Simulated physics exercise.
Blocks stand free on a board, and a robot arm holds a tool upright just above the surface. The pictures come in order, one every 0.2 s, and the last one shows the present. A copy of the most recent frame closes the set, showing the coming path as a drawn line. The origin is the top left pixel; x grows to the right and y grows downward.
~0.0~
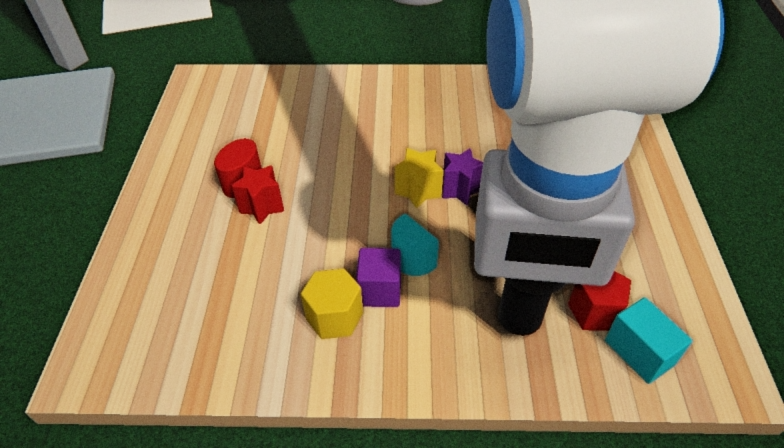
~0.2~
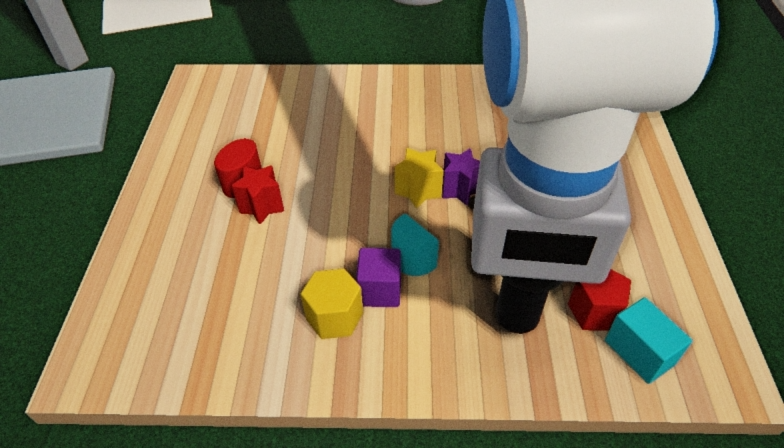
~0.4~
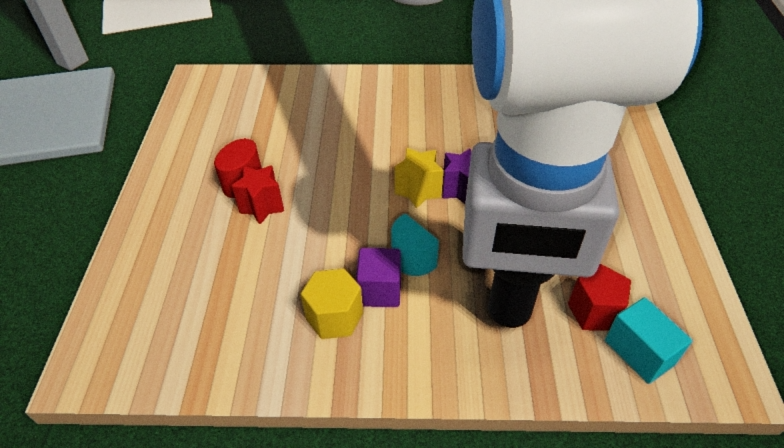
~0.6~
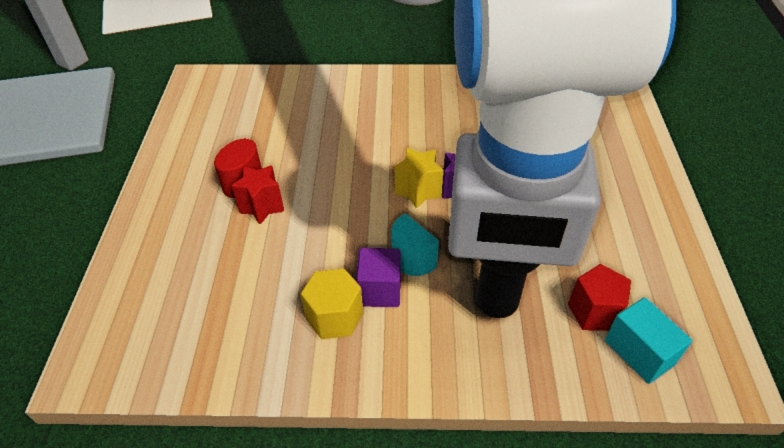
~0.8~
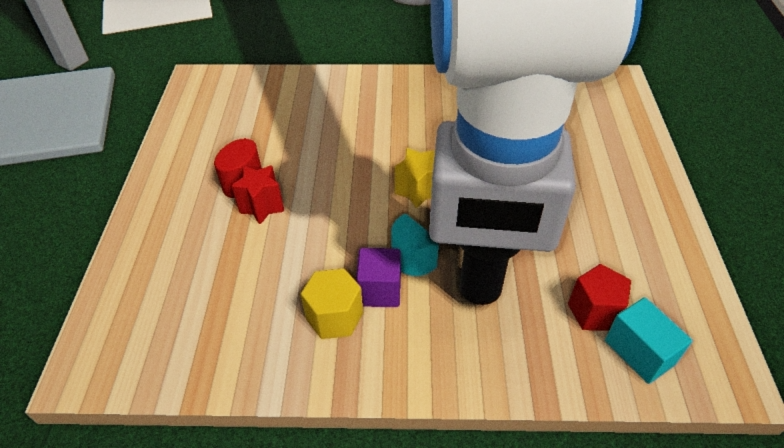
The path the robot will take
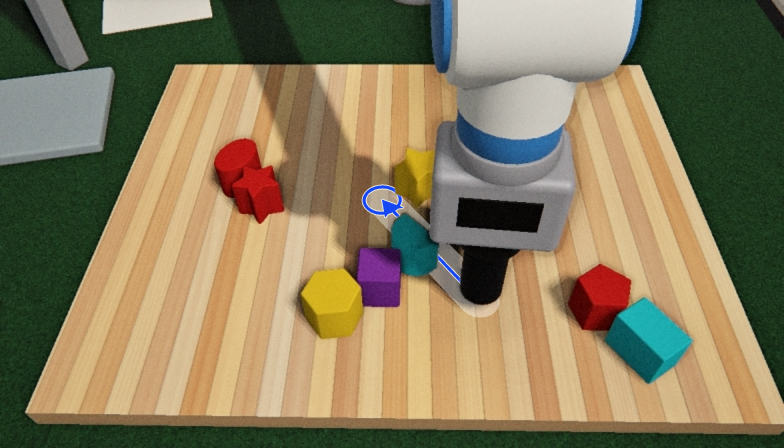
A robot arm holding a dark tool upright moved a short way left and slightly back over a wooden board, passing among scattered colored blocks, and none of the blocks moved.
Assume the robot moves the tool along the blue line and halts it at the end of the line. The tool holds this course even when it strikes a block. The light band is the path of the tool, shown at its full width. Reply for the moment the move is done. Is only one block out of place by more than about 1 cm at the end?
Short answer: Yes.
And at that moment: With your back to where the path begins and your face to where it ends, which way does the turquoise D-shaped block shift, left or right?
Sideways, to the left.
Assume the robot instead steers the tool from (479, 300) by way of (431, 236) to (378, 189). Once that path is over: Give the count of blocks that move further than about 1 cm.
Two blocks shift.
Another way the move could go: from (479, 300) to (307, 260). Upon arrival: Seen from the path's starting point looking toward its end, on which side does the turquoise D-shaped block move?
It's set to shift right.
The line goes in a line from (479, 300) to (382, 200).
On the path given first. One third of the way, tool at (445, 251); turquoise D-shaped block at (399, 228), turned 15° anticlockwise.
Two thirds of the way, tool at (412, 217); turquoise D-shaped block at (375, 218), turned 90° anticlockwise.
At the end, tool at (382, 187); turquoise D-shaped block at (373, 218), turned 95° anticlockwise; yellow star-shaped block unmoved.
